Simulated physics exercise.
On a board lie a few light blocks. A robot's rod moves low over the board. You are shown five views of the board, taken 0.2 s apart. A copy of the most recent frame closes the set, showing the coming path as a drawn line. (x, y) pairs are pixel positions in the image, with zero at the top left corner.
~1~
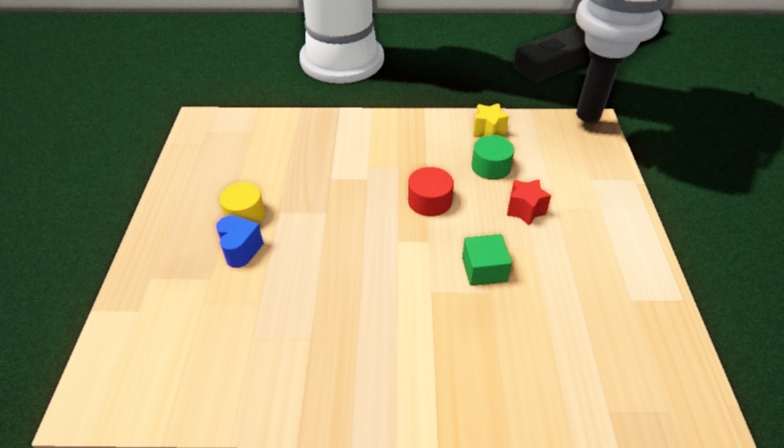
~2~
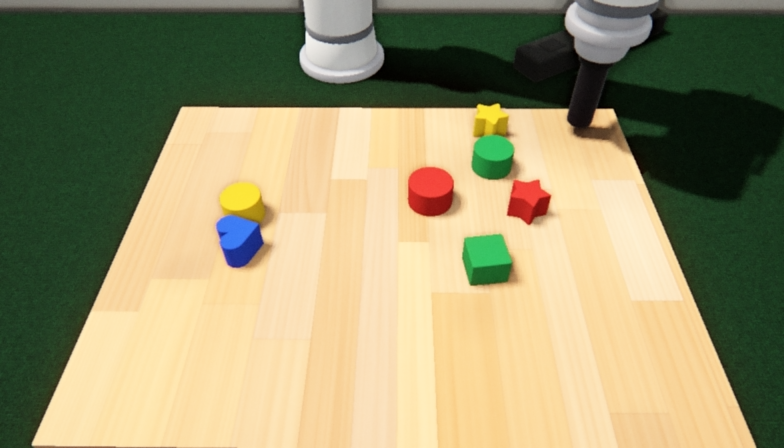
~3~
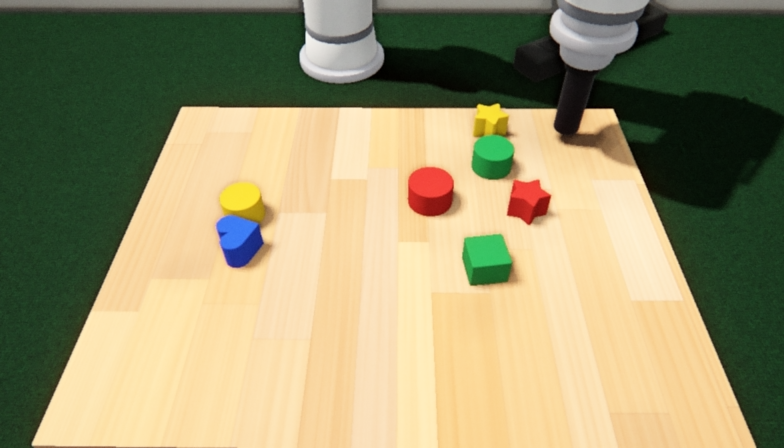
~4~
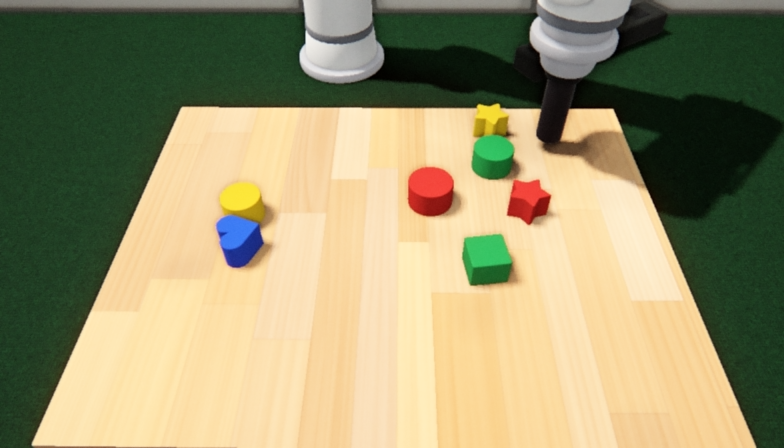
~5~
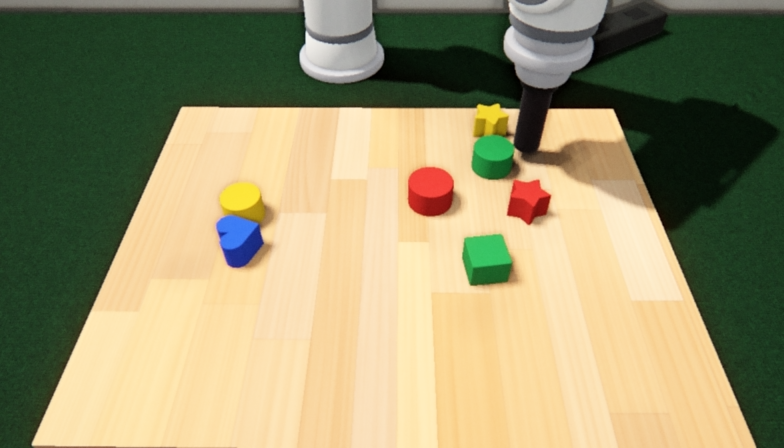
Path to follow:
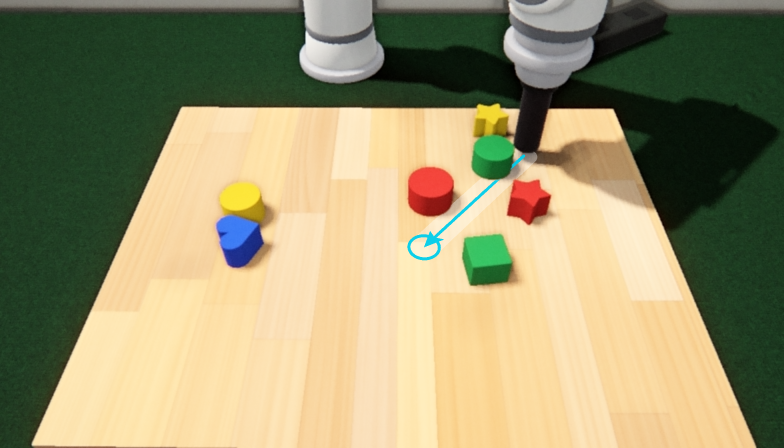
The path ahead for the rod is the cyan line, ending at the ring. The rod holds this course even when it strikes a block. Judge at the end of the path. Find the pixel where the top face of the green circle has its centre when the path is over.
Pixel (455, 159).
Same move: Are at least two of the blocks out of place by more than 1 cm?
My answer is no.
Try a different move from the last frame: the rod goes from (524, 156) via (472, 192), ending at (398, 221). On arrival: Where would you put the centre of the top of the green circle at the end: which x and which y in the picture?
It will end up at (446, 155).
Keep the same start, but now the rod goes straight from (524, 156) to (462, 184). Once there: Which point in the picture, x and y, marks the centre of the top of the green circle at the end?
I'd say the green circle ends with its top centre at (429, 161).
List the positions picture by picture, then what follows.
In the first frame, rod tip at (588, 117); block tops, red circle at (431, 181); green circle at (494, 147); red star-shaped block at (530, 191).
In the second frame, rod at (579, 122); blocks unchanged.
In the third frame, rod at (566, 129); blocks unchanged.
In the fourth frame, rod at (548, 137); blocks unchanged.
In the fifth frame, rod at (526, 146); red circle at (431, 181); green circle at (494, 147); red star-shaped block at (530, 191).
Path on the board, from (524, 156) directly to (424, 247).
The first path, step by step. One third of the way, rod at (495, 174); green circle at (462, 158).
Two thirds of the way, rod at (462, 204); red circle at (428, 182); green circle at (455, 159).
At the end, rod at (425, 238); red circle at (426, 182); green circle at (455, 159); red star-shaped block in place.
